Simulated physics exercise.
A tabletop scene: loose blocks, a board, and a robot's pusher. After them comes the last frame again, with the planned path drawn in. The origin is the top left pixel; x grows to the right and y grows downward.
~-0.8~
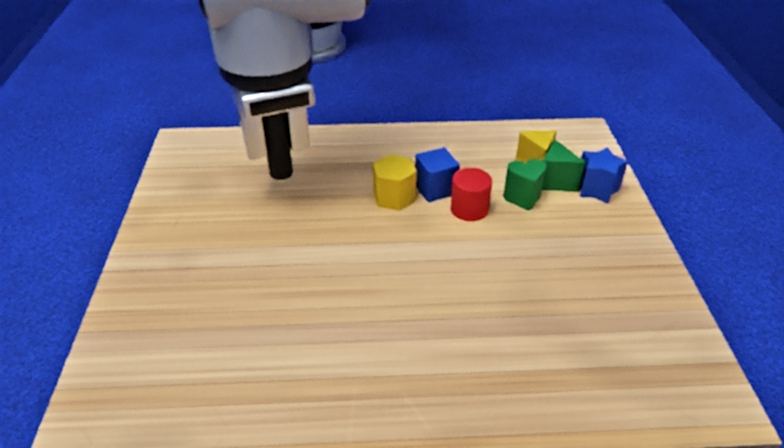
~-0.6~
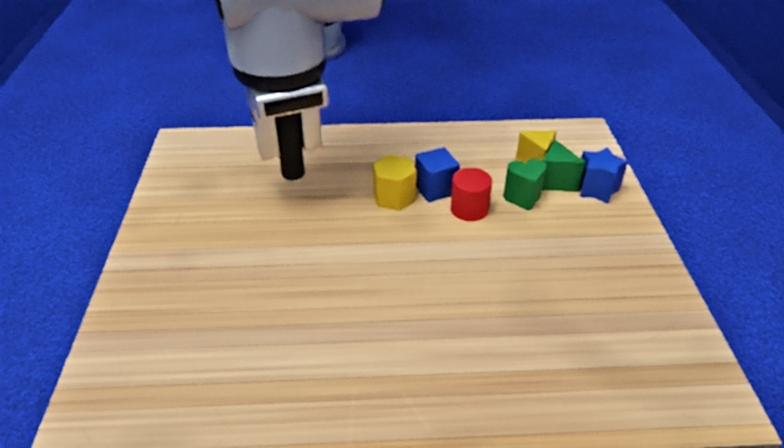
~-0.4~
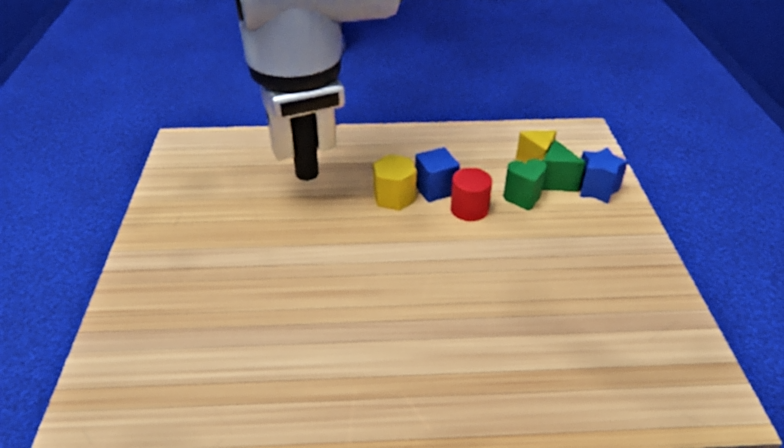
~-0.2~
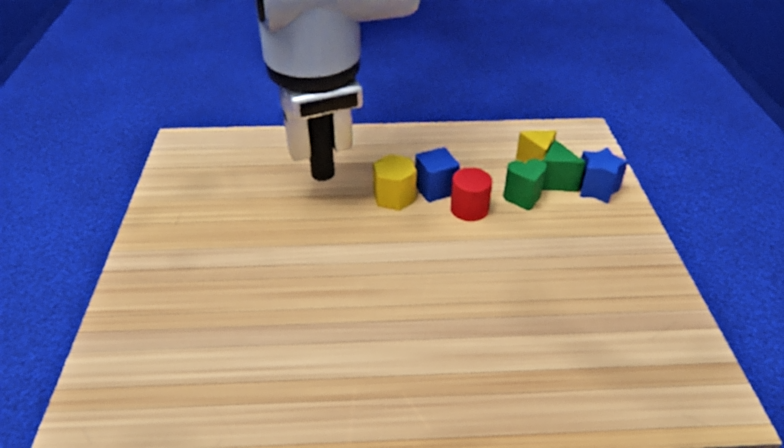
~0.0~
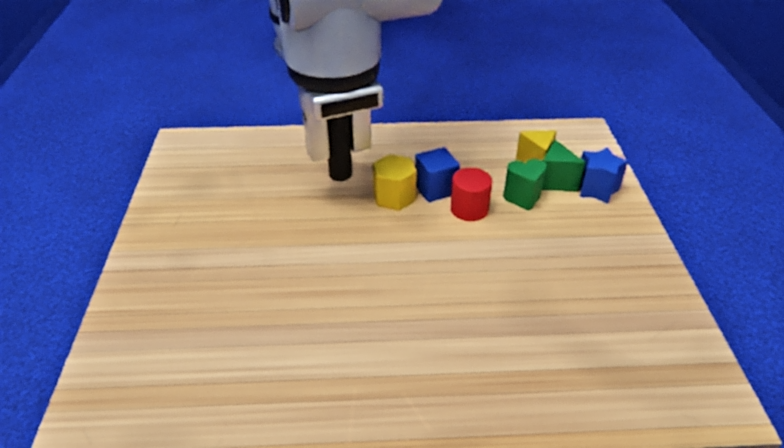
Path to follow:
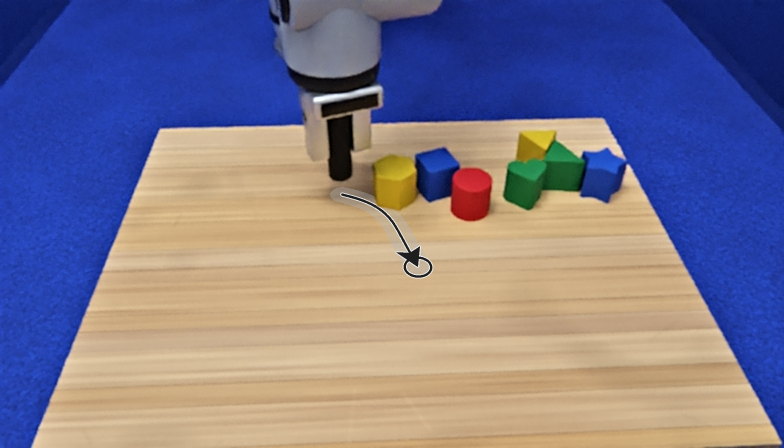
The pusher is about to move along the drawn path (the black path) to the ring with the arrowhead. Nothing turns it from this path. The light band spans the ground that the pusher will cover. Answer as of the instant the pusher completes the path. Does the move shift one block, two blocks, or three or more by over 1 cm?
My guess is one.
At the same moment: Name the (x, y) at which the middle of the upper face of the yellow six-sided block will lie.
I think it will end close to (413, 173).
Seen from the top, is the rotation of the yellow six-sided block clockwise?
I expect not.
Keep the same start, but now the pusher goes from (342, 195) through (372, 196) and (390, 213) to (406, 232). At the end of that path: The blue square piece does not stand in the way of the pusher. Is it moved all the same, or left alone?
Somewhere new.
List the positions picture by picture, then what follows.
The first frame shows tip of the pusher (281, 173), middles of tops, yellow six-sided block (394, 167), blue square piece (437, 159), red disc (473, 179).
The second frame shows pusher (293, 174), nothing pushed.
The third frame shows pusher (307, 174), nothing pushed.
The fourth frame shows pusher (323, 174), nothing pushed.
The fifth frame shows pusher (341, 175), yellow six-sided block (394, 167), blue square piece (437, 159), red disc (473, 179).
The line goes from (342, 195) by way of (379, 209) and (401, 235) to (418, 267).
The first path, step by step. One third of the way, pusher (379, 189); yellow six-sided block (408, 170), turned 20° anticlockwise; blue square piece (441, 159).
Two thirds of the way, pusher (401, 216); yellow six-sided block (413, 173), turned 30° anticlockwise; blue square piece (443, 158), turned 15° anticlockwise.
At the end, pusher (419, 247); yellow six-sided block (413, 173), turned 30° anticlockwise; blue square piece (443, 158), turned 15° anticlockwise; red disc unmoved.
